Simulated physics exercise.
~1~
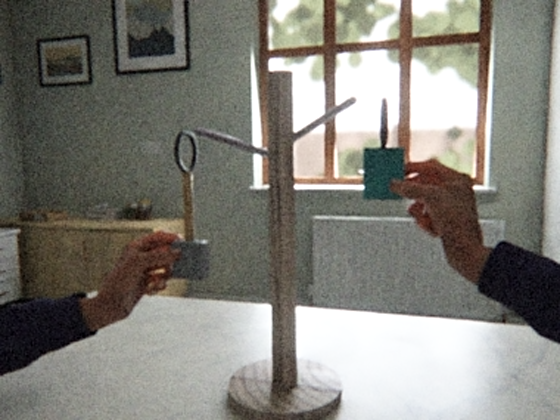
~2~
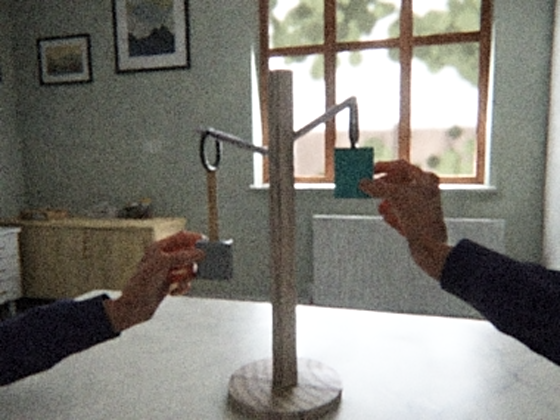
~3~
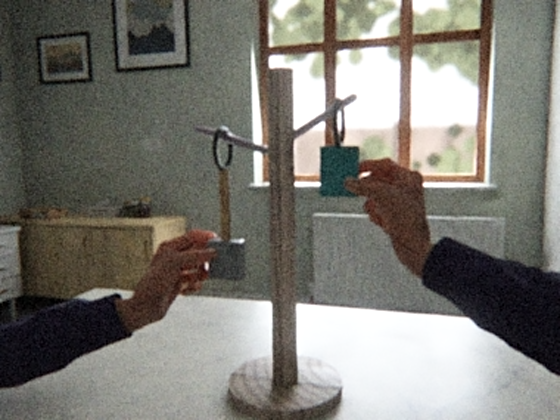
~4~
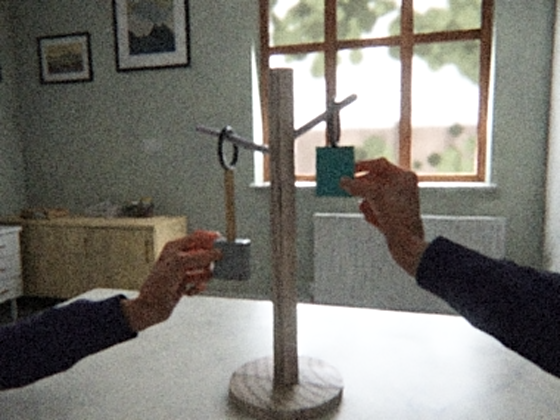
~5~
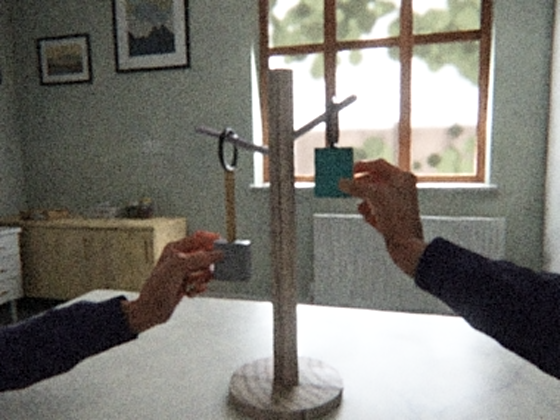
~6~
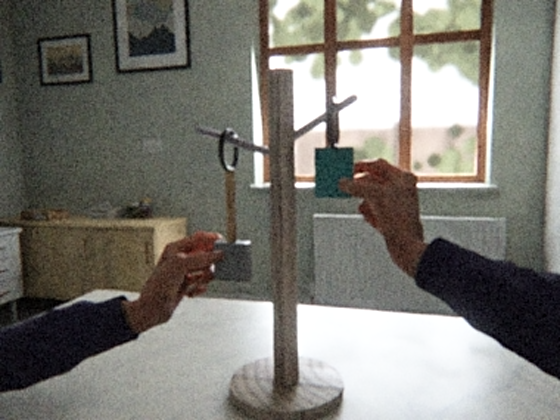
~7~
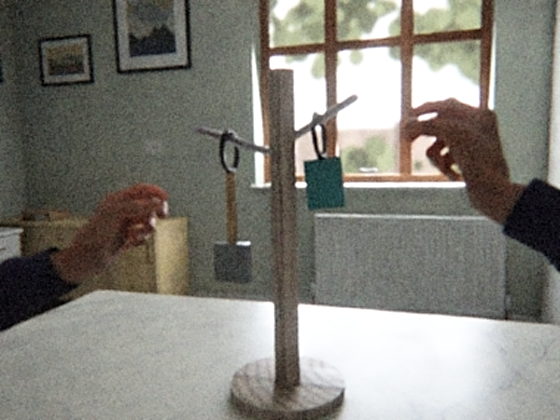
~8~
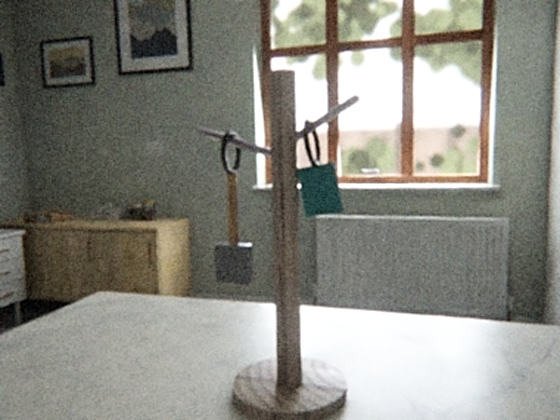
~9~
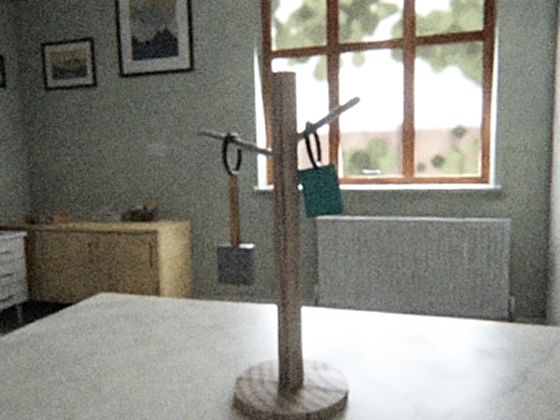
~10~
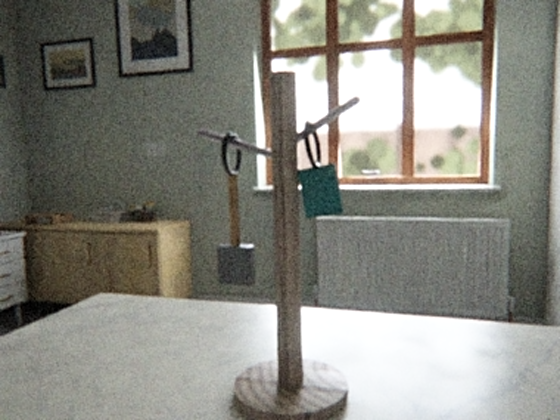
A turquoise tag and a grey brush were brought inward by two hands and looped over the arms of a wooden peg stand. The hands let go and drew away, the tag swung slightly and tilted, and both were left hanging still.
